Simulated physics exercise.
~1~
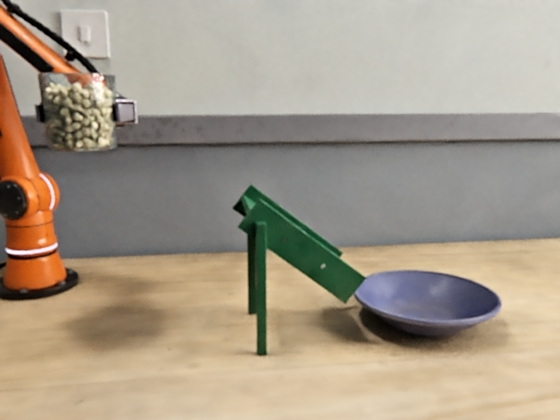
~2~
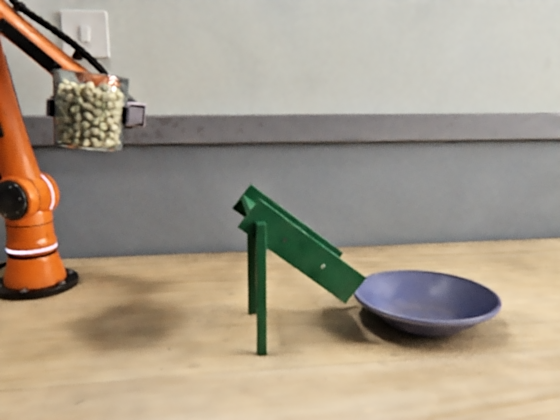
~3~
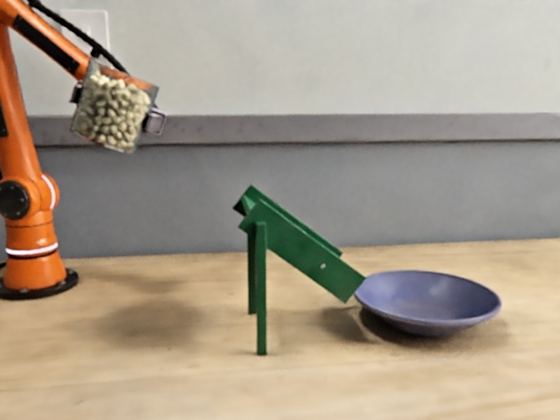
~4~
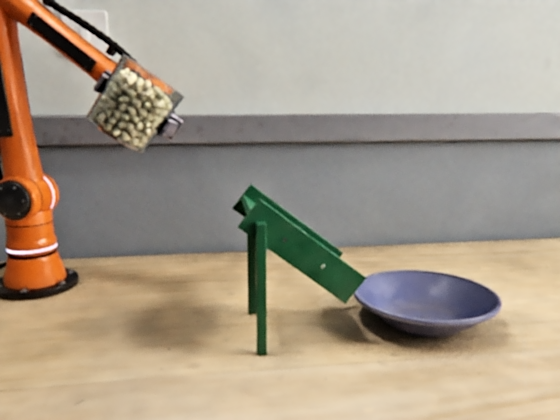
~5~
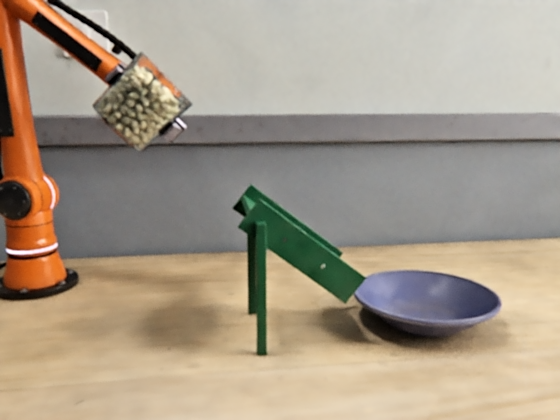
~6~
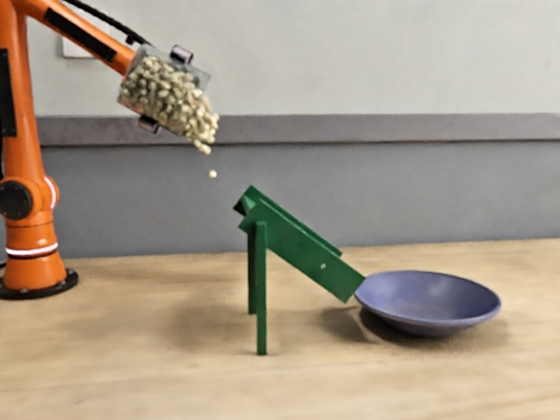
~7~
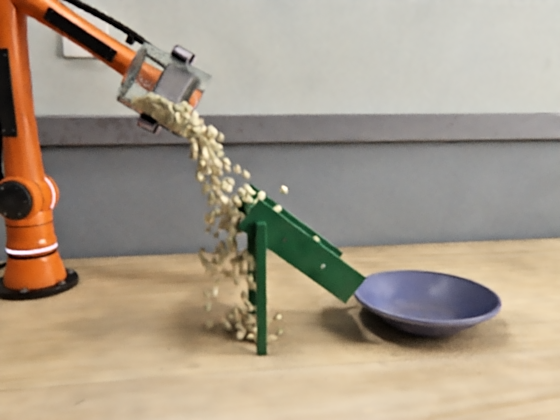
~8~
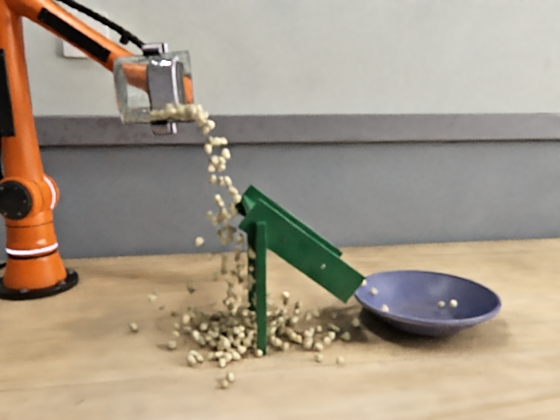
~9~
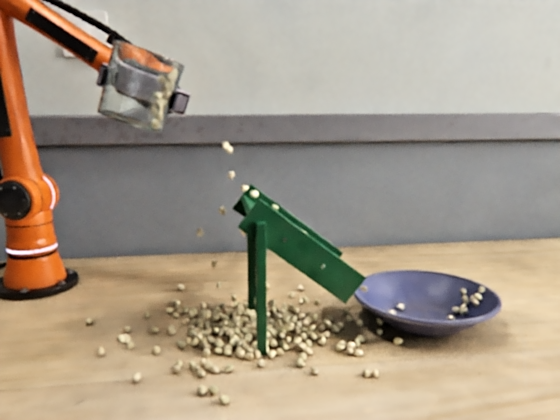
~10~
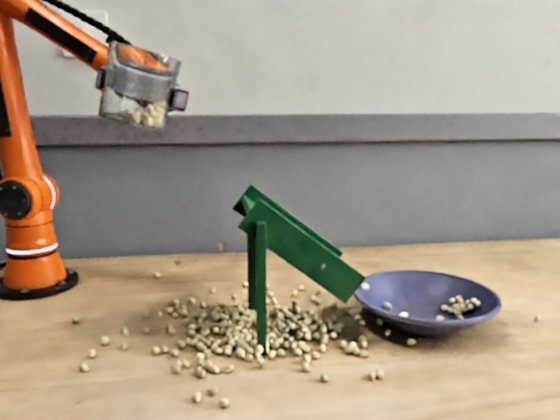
An orange robot arm at the left holds a clear cup full of pale dried beans above a light wooden table, seen from the side against a grey wall. A green chute on legs stands in the middle, sloping down to a blue-purple bowl on the right. The arm moves the cup to the right and a little upward, tipping it steadily forward. Beans pour out short of the chute, most dropping around its legs while a few slide into the bowl. The arm draws back and tilts the cup up again, leaving some beans inside, many scattered on the table and a small cluster in the bowl.
